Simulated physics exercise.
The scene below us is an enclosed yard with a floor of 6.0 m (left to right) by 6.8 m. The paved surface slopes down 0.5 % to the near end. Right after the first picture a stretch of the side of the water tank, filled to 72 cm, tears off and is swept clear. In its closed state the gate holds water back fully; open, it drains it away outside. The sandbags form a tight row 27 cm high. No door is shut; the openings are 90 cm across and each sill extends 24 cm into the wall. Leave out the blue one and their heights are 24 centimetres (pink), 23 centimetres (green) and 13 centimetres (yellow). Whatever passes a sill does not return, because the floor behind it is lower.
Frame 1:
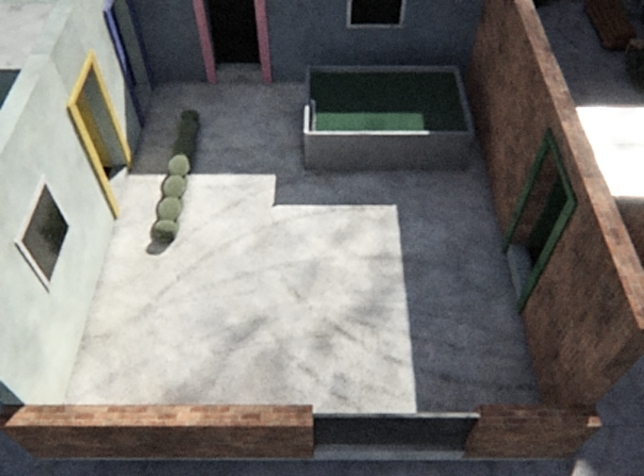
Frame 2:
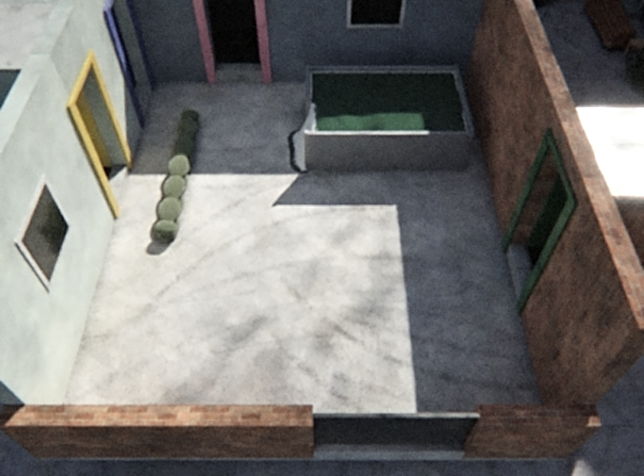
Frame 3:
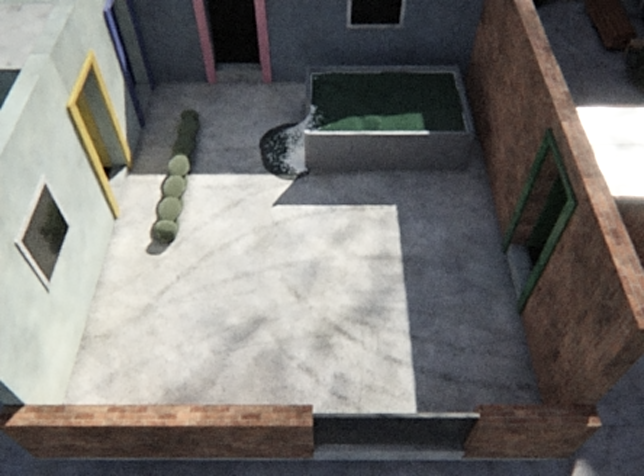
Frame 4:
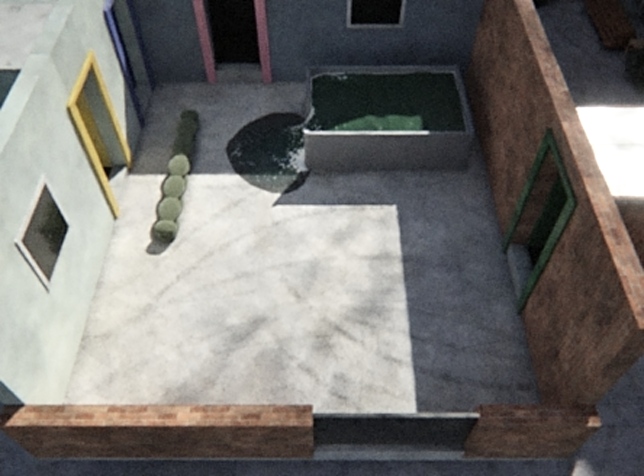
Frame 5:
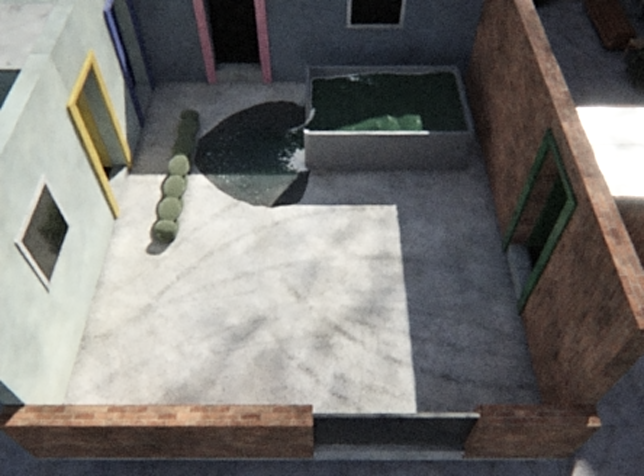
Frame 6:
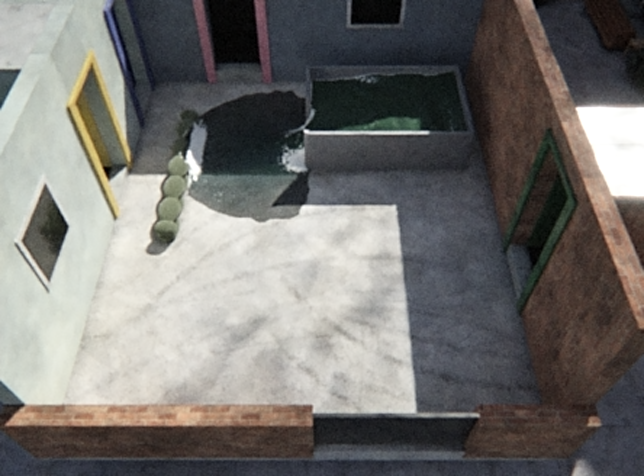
Dark water pours from the left end of a raised grey tank at the back of a walled yard, seen from high above by a still camera. Yellow and blue doorways stand left, a pink one behind, a green one in the right brick wall, and round bushes line the pale paving. The water spreads leftward in a widening, rippling sheet and reaches the bushes.
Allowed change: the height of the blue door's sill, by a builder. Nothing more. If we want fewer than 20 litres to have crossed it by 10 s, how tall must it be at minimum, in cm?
It needs to be roughly 14 cm tall.
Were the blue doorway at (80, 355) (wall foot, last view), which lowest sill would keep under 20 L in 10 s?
Minimum: About 11.5 cm.
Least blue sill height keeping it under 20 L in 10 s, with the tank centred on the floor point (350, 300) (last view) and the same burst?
It must be around 18 cm tall.
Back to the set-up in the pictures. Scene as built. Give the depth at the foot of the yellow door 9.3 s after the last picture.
Lab note: Depth approx. 4.5 cm.
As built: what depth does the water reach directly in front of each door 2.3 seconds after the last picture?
Centimetres: Pink = 17, green = 0, yellow = 5, blue = 16.
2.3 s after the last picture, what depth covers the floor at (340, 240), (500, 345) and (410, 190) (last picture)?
I'd read roughly 0, 0 and 0 cm there.
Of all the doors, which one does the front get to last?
Green.
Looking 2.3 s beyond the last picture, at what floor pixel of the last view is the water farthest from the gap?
Pixel: About (56, 431).
Then, 0.7 s after the last picture water covers 20 % of the floor, deepest (39 cm) near (302, 151); 2 cm at the blue door, 0 litres in over its 19 cm sill.
Then, 2.3 s after the last picture water covers 50 % of the floor, deepest (29 cm) near (207, 159); 16 cm at the blue door, 2 litres in over its 19 cm sill.
Then, 9.3 s after the last picture water covers 95 % of the floor, deepest (15 cm) near (515, 431); 7 cm at the blue door, 5 litres in over its 19 cm sill.
At the blue door as built, the water peaked near 16 cm, 2.5 s after the last picture.
Run again over the same 10 s with other heights there, 32 litres in over 12.5 cm, 9 litres over 17 cm. The limit of 20 litres is kept from about 14 cm up.
